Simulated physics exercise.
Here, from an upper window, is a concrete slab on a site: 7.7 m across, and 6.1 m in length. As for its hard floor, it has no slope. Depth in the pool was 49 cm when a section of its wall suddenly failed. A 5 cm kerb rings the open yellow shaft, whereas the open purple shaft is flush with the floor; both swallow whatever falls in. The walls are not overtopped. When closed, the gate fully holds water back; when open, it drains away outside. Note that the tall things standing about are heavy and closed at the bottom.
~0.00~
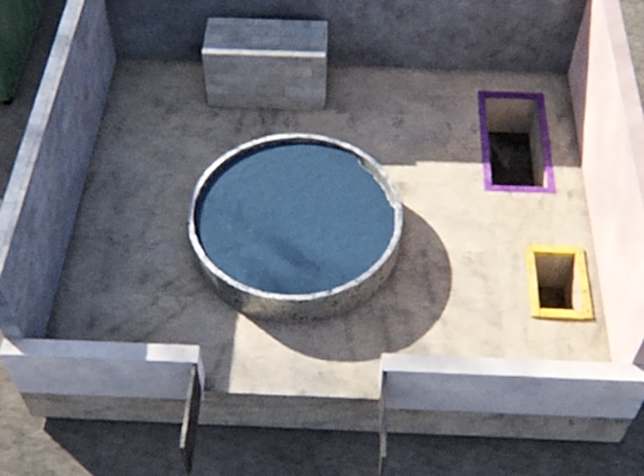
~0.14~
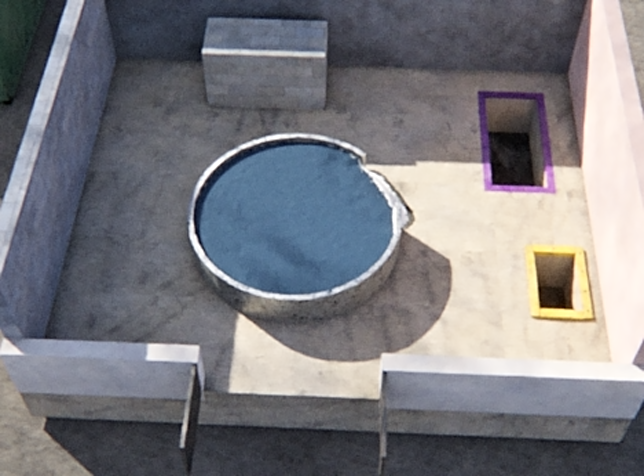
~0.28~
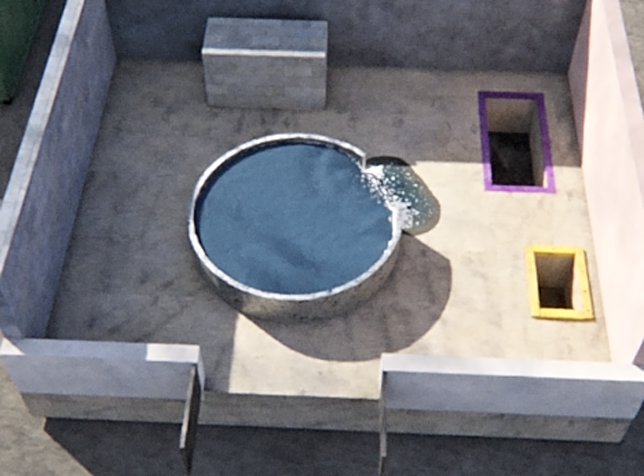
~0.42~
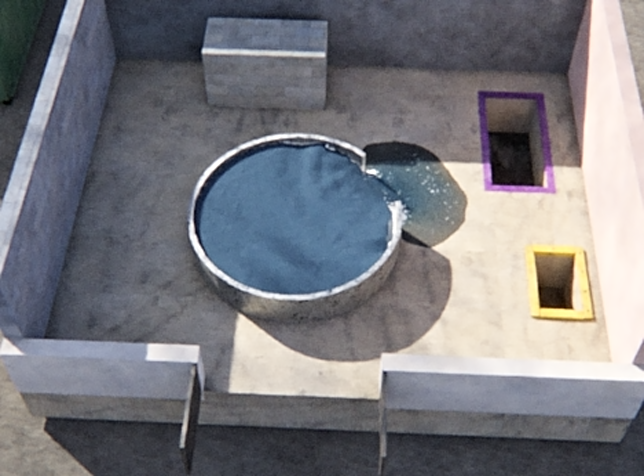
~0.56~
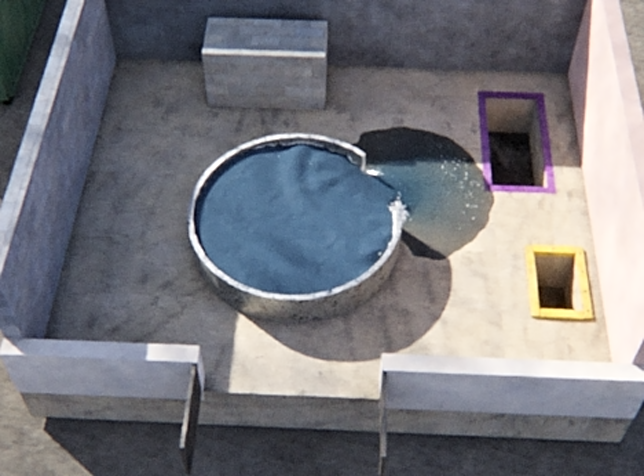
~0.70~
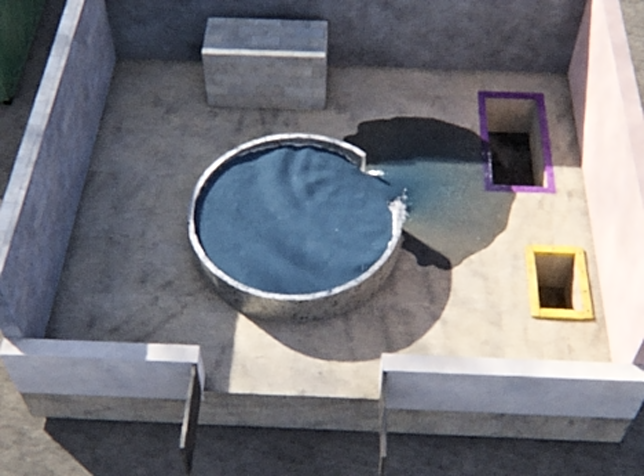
On a walled concrete slab, a round pool's right wall breaks and water spreads rightward.
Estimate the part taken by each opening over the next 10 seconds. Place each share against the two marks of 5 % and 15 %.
For the gate, I would put it at less than 5 %. For the purple pit, I would put it at above 15 %. For the yellow pit, I would put it at less than 5 %.
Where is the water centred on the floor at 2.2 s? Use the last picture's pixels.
At roughly (329, 222).
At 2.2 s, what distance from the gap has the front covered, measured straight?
Some 3.8 m out.
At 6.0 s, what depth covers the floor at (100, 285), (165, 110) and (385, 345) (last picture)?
Listed order: 0 / 0 / 0 cm.
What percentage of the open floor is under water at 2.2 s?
I'd say around 25 %.
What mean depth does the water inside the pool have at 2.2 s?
About 36 centimetres on average.
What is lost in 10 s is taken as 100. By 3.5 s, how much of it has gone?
Fraction gone: About 35 %.
After 1.4 s water covers 20 % of the floor and is deepest (28 cm) near (391, 204); gone so far, the gate 0 %, the purple pit 3 %, the yellow pit 0 %.
After 2.2 s water covers 25 % of the floor and is deepest (27 cm) near (391, 204); gone so far, the gate 0 %, the purple pit 8 %, the yellow pit 0 %.
After 3.5 s water covers 30 % of the floor and is deepest (20 cm) near (391, 204); gone so far, the gate 0 %, the purple pit 17 %, the yellow pit 0 %.
After 6.0 s water covers 40 % of the floor and is deepest (16 cm) near (391, 204); gone so far, the gate 0 %, the purple pit 31 %, the yellow pit 1 %.
After 10.0 s water covers 50 % of the floor and is deepest (10 cm) near (391, 204); gone so far, the gate 0 %, the purple pit 47 %, the yellow pit 2 %.
